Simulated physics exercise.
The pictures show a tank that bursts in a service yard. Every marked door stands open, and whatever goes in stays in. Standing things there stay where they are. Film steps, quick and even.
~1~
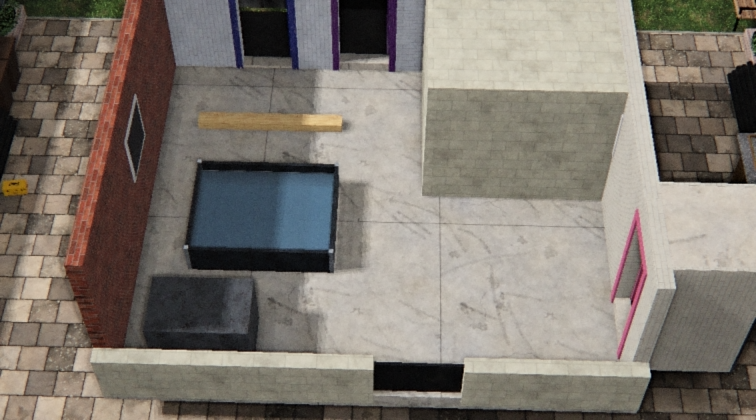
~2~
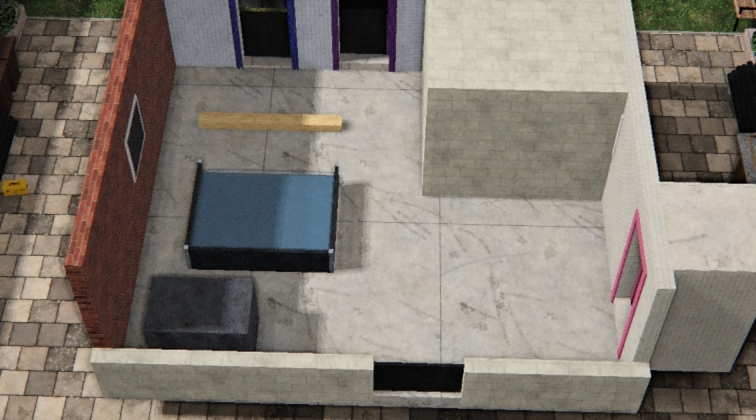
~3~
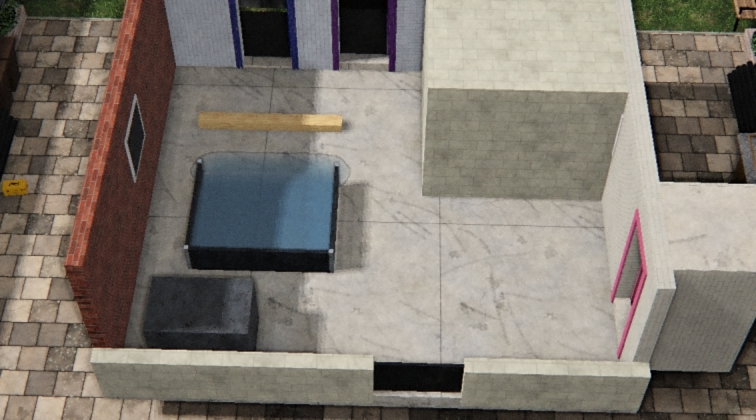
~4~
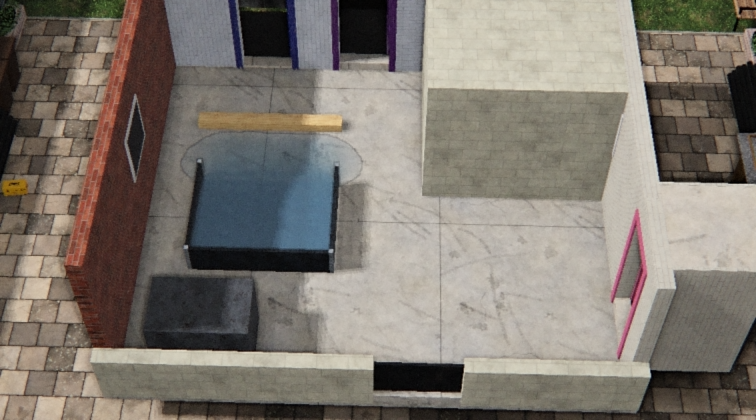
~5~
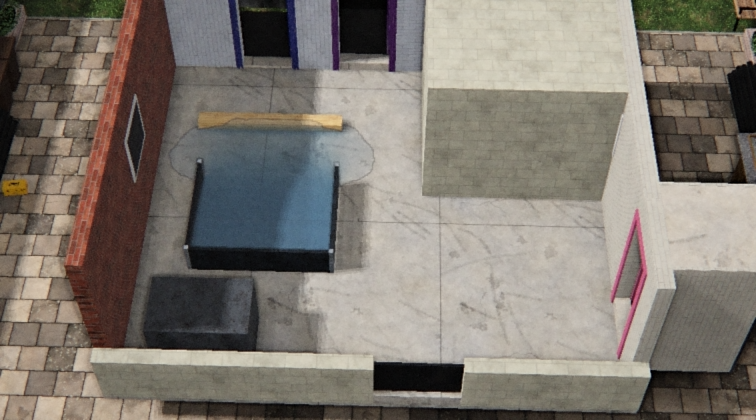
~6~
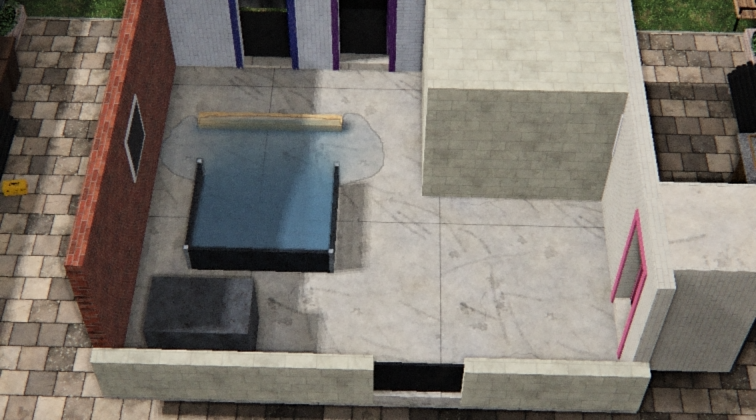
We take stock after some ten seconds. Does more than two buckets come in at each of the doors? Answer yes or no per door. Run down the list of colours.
The pink door no, the blue door yes, the purple door no.
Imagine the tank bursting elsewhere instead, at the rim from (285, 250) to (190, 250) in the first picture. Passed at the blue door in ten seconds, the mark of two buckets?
I'd say blue falls short.
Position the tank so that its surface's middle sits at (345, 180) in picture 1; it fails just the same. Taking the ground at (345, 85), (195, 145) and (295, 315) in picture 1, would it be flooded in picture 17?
Soaked, soaked, spared.
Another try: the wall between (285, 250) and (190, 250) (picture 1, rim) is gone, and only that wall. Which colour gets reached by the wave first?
It's the pink one that is reached before the others.
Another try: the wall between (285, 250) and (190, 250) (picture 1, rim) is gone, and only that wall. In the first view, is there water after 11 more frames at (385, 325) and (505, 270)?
Respectively, inundated and left dry.
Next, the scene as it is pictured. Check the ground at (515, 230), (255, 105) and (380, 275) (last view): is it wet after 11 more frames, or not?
Point by point: Not yet wet, inundated, not yet wet.
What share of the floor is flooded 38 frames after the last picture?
That comes to about 60 per cent.
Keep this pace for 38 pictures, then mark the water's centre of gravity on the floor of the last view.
About (283, 178) in the last view.
A moment on, water covers 25 % of the floor; the pink door not reached, the blue door not reached, the purple door not reached.
Next, water covers 35 % of the floor; the pink door not reached, the blue door under two buckets in, the purple door wet at the sill, nothing in.
Then, water covers 45 % of the floor; the pink door not reached, the blue door over two buckets in, the purple door wet at the sill, nothing in.
Later, water covers 60 % of the floor; the pink door not reached, the blue door over two buckets in, the purple door wet at the sill, nothing in.
In the end, water covers 80 % of the floor; the pink door not reached, the blue door over two buckets in, the purple door wet at the sill, nothing in.
